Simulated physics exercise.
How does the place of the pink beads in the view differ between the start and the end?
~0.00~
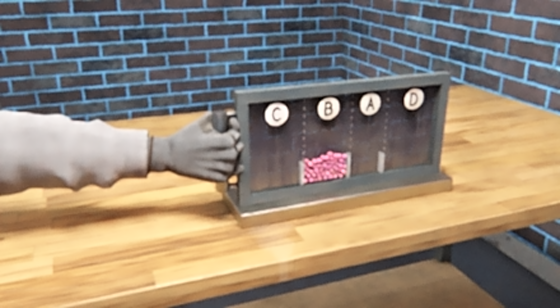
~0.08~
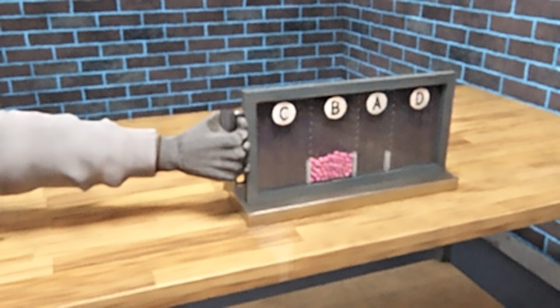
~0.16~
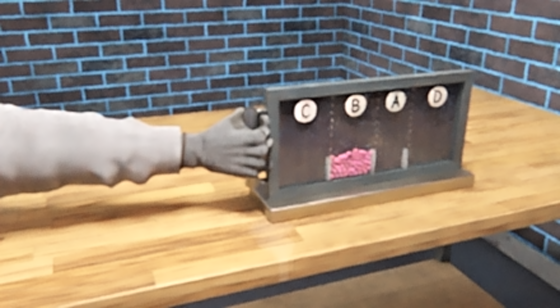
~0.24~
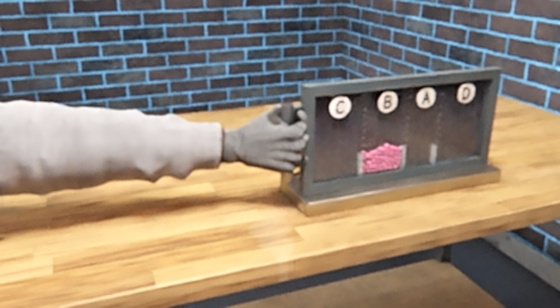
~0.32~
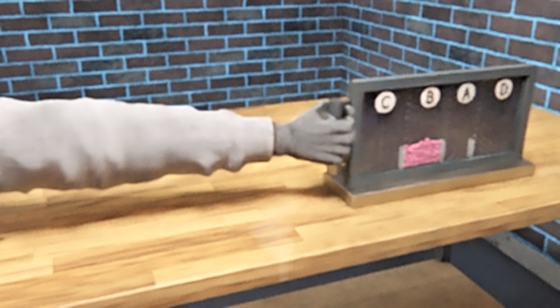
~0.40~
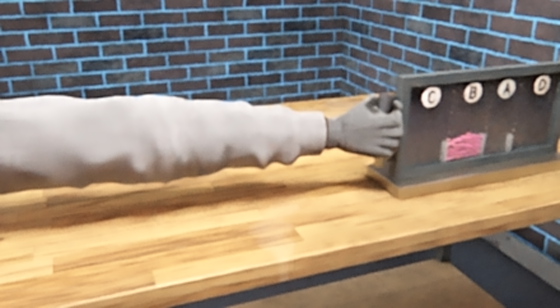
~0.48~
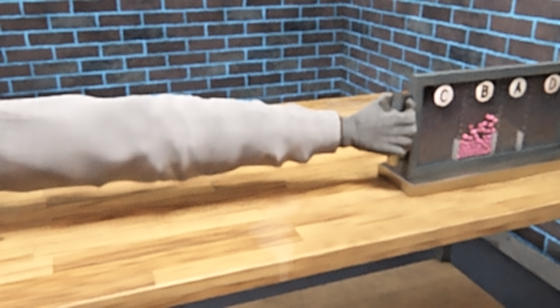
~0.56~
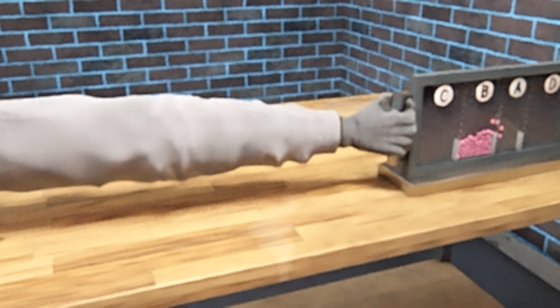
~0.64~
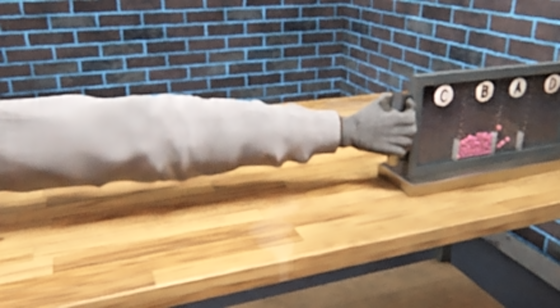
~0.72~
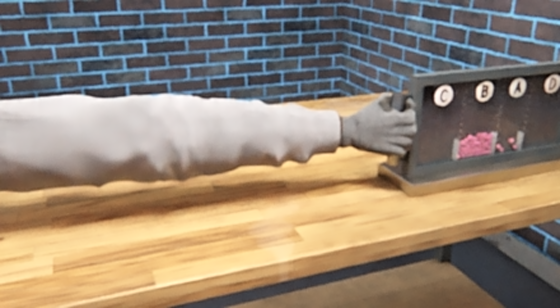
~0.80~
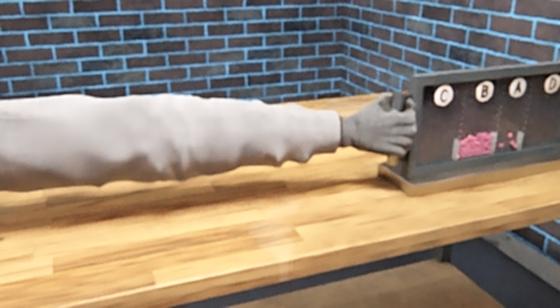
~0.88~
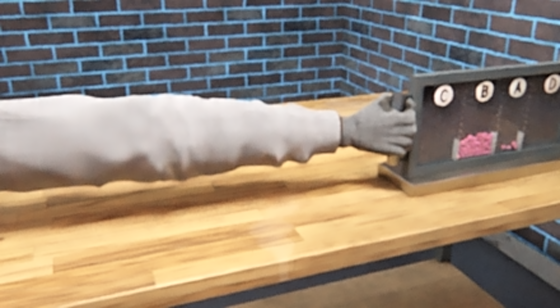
At the start the beads are near the middle of the view, all under the letter B. By the end they are well over to the right and slightly higher in view, with most still under B and a few under A.
